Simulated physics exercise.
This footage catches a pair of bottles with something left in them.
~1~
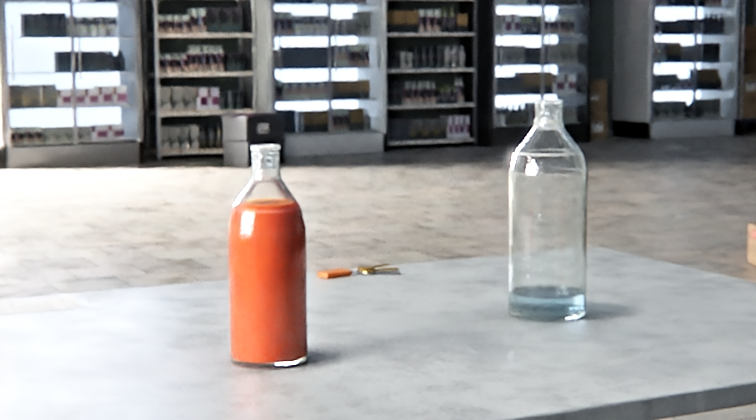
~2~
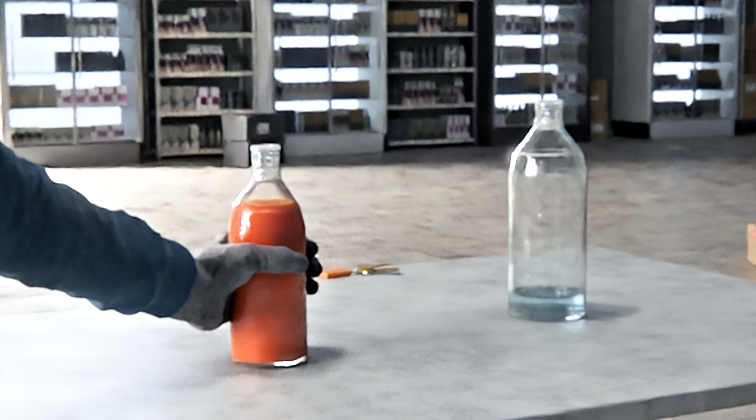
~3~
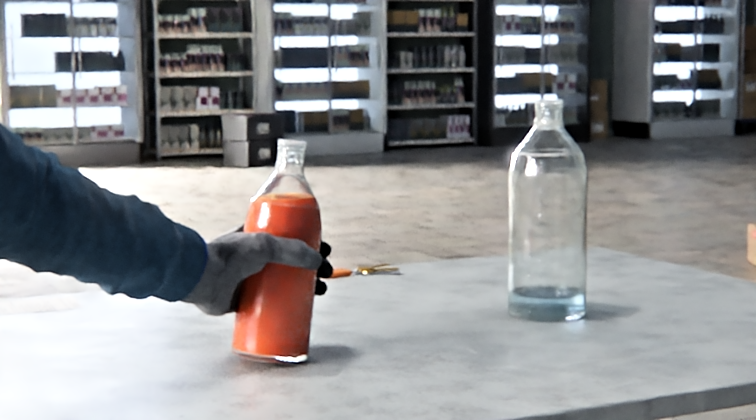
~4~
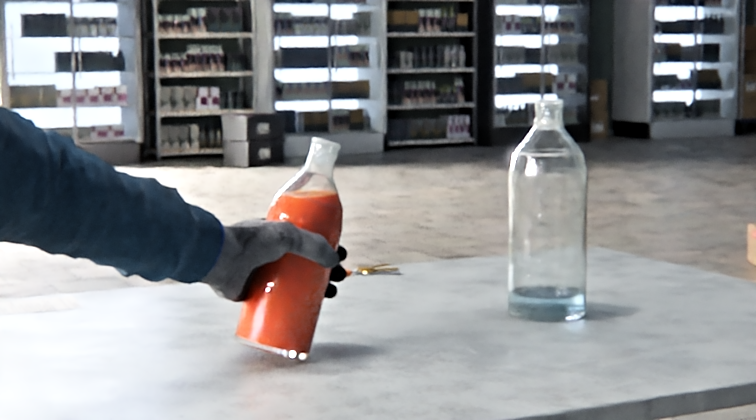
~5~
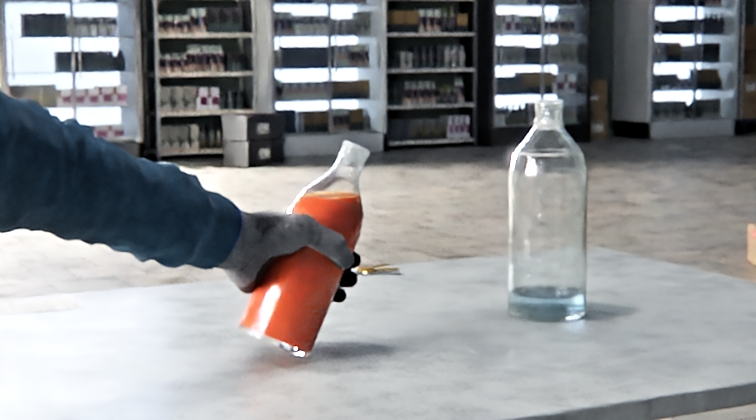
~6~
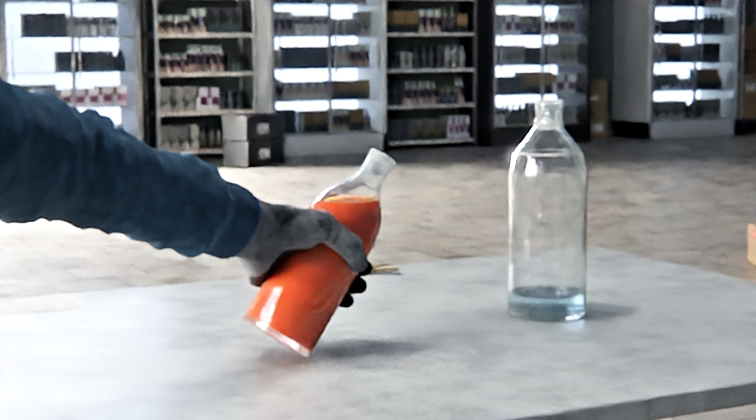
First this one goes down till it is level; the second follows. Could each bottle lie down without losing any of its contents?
Left: No; right: Yes.
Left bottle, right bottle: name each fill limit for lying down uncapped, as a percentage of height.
Roughly 24 percent, then 26 percent.
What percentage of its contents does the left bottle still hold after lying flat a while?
Roughly 35 per cent.
Next, the left bottle is nearly down; left bottle, some has come out.
After that, the left bottle lies flat; left bottle, some has come out.
Finally, both lie flat; left bottle, some has come out; right bottle, dry at the neck.
